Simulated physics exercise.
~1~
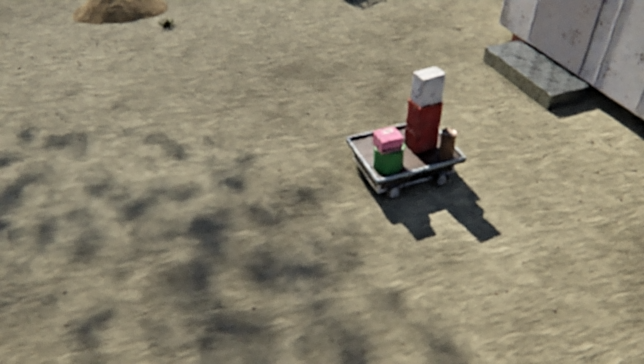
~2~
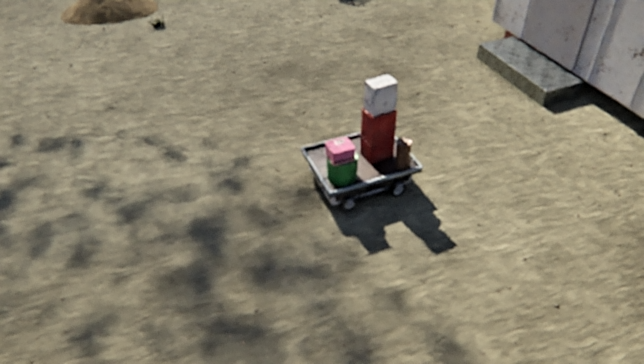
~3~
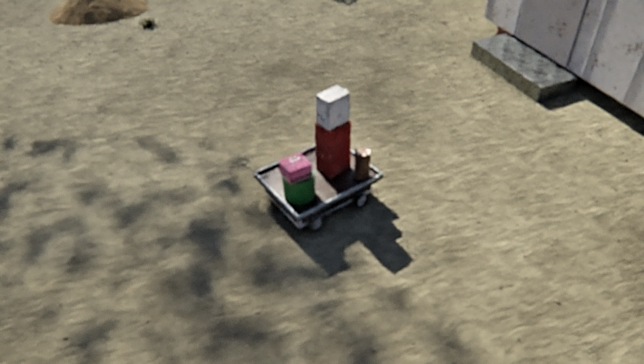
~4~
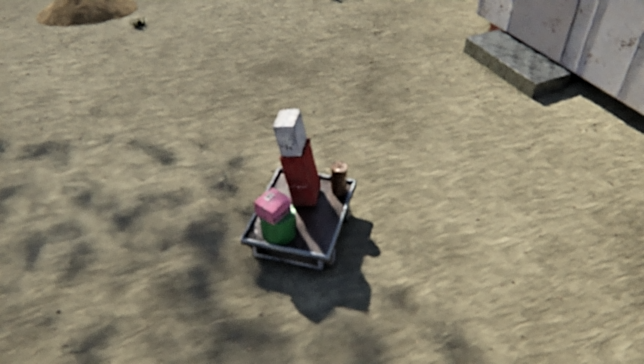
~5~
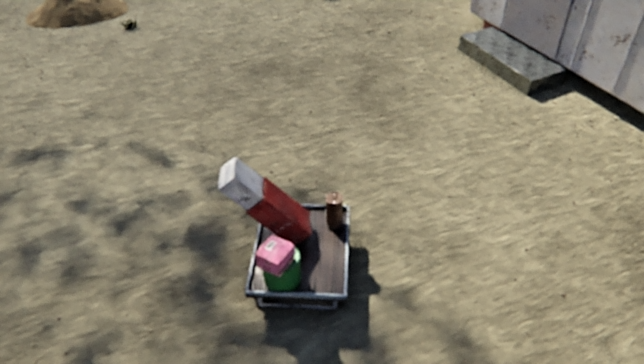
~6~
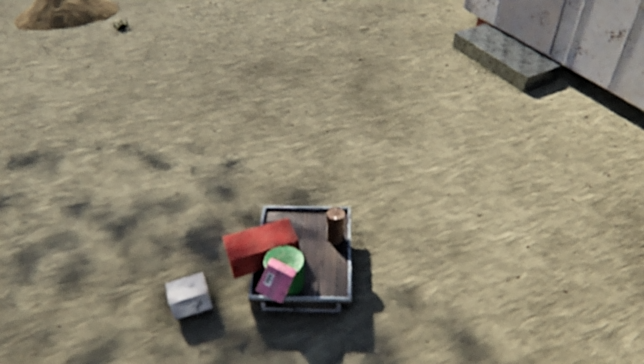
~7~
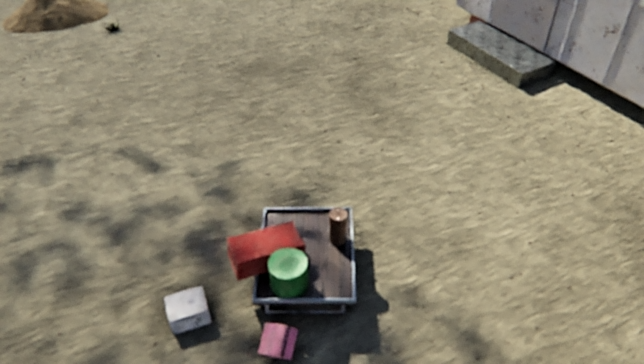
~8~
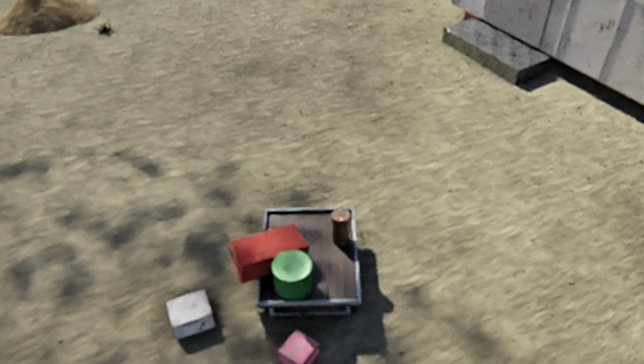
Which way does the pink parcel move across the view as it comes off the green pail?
The pink parcel moves down the view, going over the near edge of the cart and ending on the sand below it.
